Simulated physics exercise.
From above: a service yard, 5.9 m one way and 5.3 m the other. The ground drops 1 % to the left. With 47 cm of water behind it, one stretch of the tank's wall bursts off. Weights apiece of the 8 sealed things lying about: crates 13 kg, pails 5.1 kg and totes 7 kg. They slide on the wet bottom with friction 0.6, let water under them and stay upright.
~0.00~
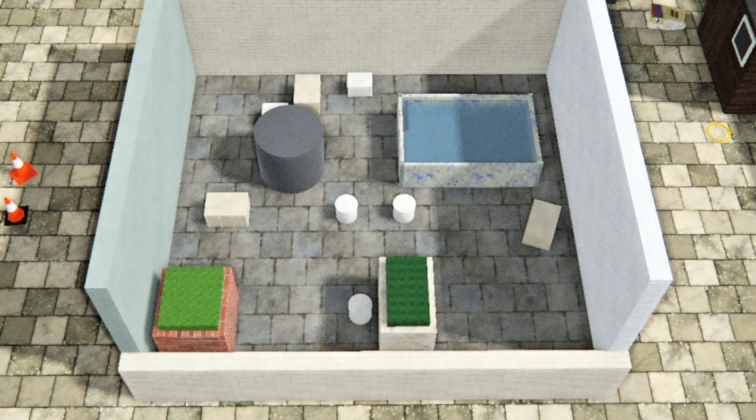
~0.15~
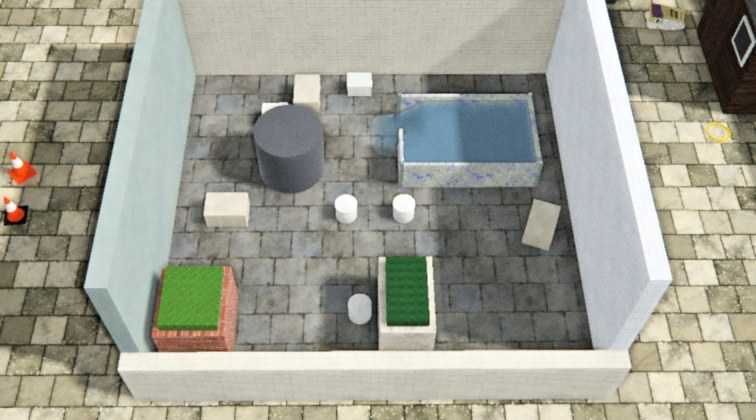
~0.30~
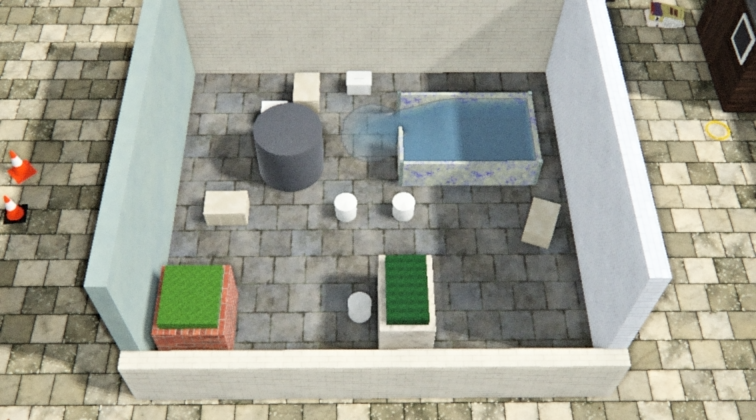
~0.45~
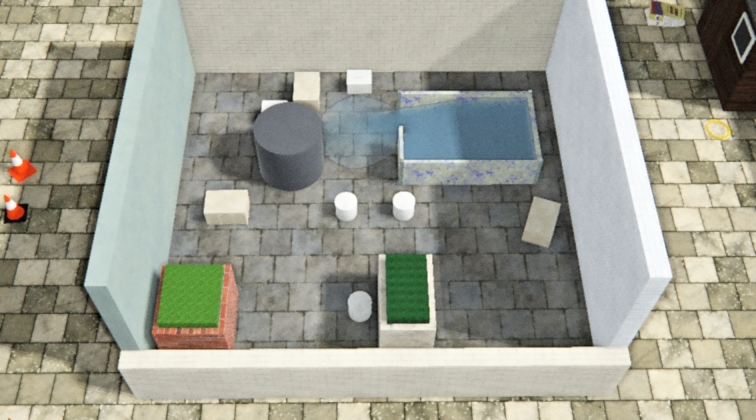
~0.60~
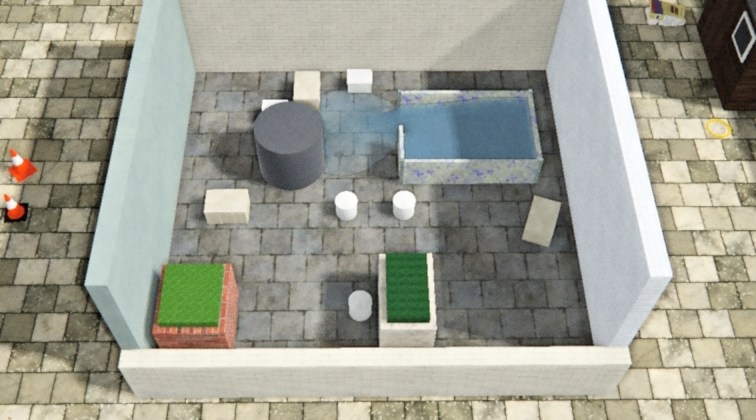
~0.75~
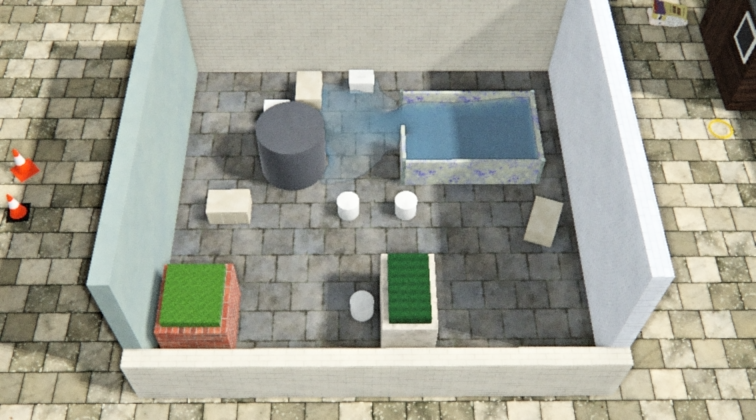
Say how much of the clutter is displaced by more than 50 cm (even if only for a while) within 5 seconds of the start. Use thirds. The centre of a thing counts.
That comes to from one to two thirds.
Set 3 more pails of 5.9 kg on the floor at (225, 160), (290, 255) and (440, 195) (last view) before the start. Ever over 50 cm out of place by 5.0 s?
In that order: More, under, under.
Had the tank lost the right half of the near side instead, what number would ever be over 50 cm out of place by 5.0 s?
In that case 1 of them.
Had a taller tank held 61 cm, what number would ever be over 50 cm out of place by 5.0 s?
In that case 3 of them.
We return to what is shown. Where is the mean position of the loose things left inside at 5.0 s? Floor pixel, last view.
Around (352, 220).
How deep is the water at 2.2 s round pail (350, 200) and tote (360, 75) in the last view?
Roughly 4 and 5 cm.
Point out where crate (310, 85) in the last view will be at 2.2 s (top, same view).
Around (221, 70).
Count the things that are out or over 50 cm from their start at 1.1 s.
By then 0.
After 1.1 s 0 of 8 are over 50 cm from their spots; 0 afloat.
After 2.2 s 2 of 8 are over 50 cm from their spots; 2 afloat.
After 3.5 s 2 of 8 are over 50 cm from their spots; 2 afloat.
After 5.0 s 3 of 8 are over 50 cm from their spots, and 3 have been at some point; 1 afloat.
